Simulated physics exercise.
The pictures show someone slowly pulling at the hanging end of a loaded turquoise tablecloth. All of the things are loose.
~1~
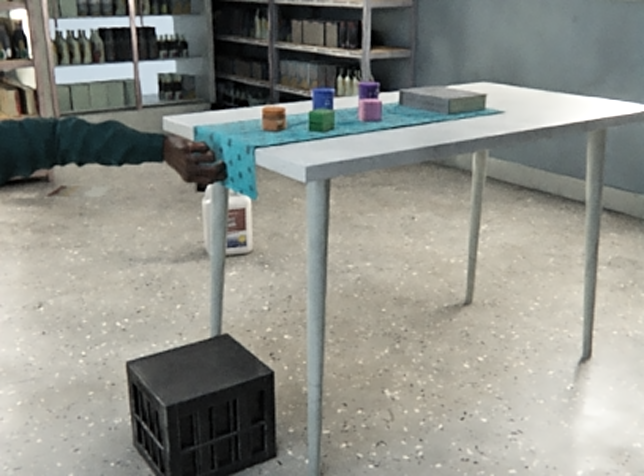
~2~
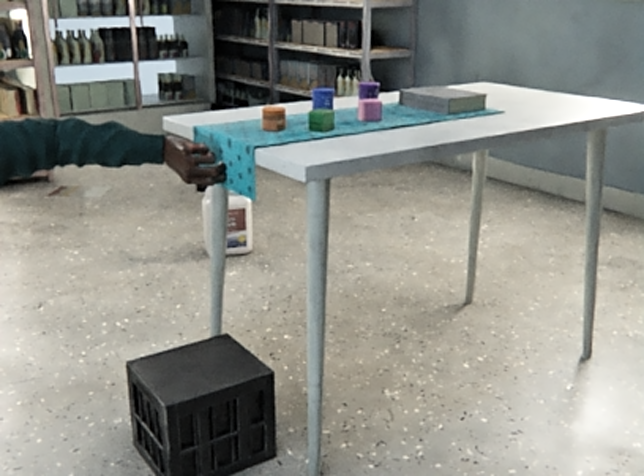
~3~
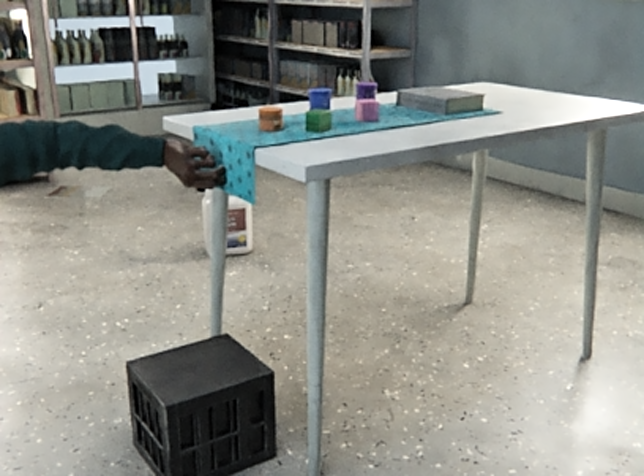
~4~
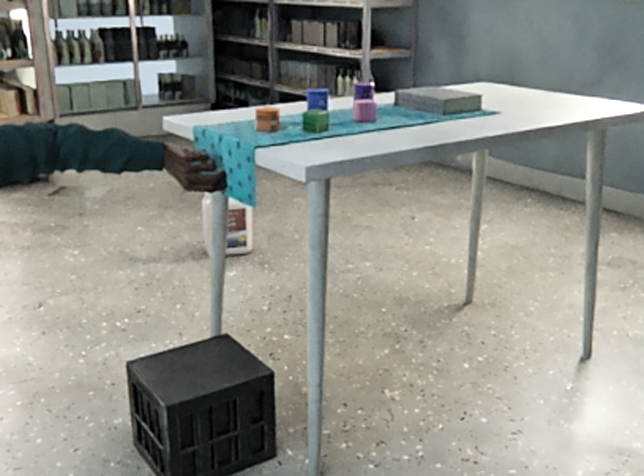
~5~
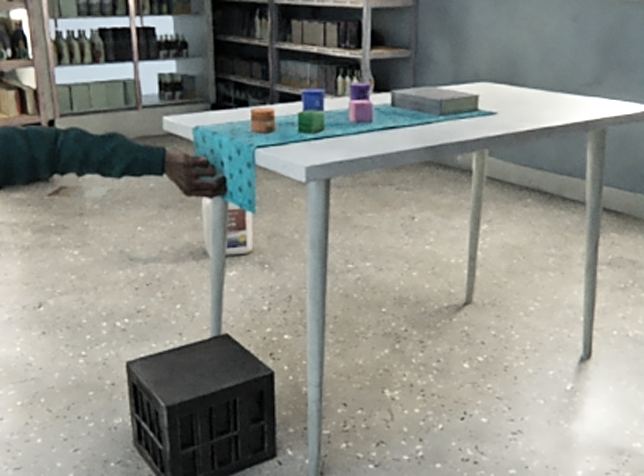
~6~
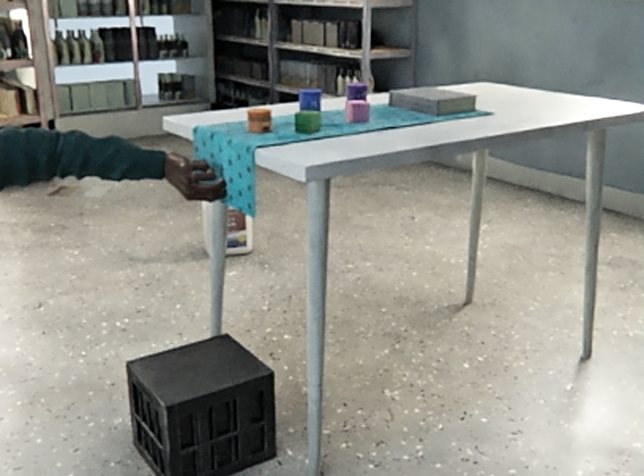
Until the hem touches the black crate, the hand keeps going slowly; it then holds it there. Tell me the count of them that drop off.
The number on top goes down by four.
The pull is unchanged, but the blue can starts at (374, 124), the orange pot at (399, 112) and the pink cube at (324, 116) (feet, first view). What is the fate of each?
Blue can dropped, orange pot kept, pink cube dropped.
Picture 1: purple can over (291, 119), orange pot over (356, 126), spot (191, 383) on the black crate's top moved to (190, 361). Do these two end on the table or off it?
The purple can does not stay aboard, and the orange pot does not stay aboard.
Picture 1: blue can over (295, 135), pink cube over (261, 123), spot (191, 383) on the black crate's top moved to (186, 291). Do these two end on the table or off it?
Blue can: Off. Pink cube: Off.
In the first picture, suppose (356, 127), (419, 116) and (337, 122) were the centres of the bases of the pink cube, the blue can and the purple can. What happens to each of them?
The pink cube will end up down, the blue can will stay where it is, and the purple can will end up down.
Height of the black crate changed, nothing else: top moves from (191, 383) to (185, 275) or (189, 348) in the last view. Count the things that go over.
Respectively 1 and 3.
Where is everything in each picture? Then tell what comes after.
In the first frame, hem (256, 200); orange pot (274, 108); green cube (322, 110); blue can (323, 89); pink cube (370, 100); purple can (369, 83); top of the crate (191, 383).
In the second frame, hem (256, 201); orange pot (274, 108).
In the third frame, hem (255, 205); green cube (318, 111).
In the fourth frame, hem (255, 208); blue can (318, 90); top of the crate (191, 383).
In the fifth frame, hem (256, 214); pink cube (361, 101).
In the sixth frame, hem (256, 218); orange pot (259, 110); green cube (307, 112); blue can (310, 91); pink cube (358, 102); purple can (357, 84).
Soon after, hem near (224, 273); orange pot gone.
Then, hem near (224, 336); orange pot, green cube and blue can gone.
At rest, hem on the crate; orange pot, green cube, blue can and pink cube gone. It carries off four.
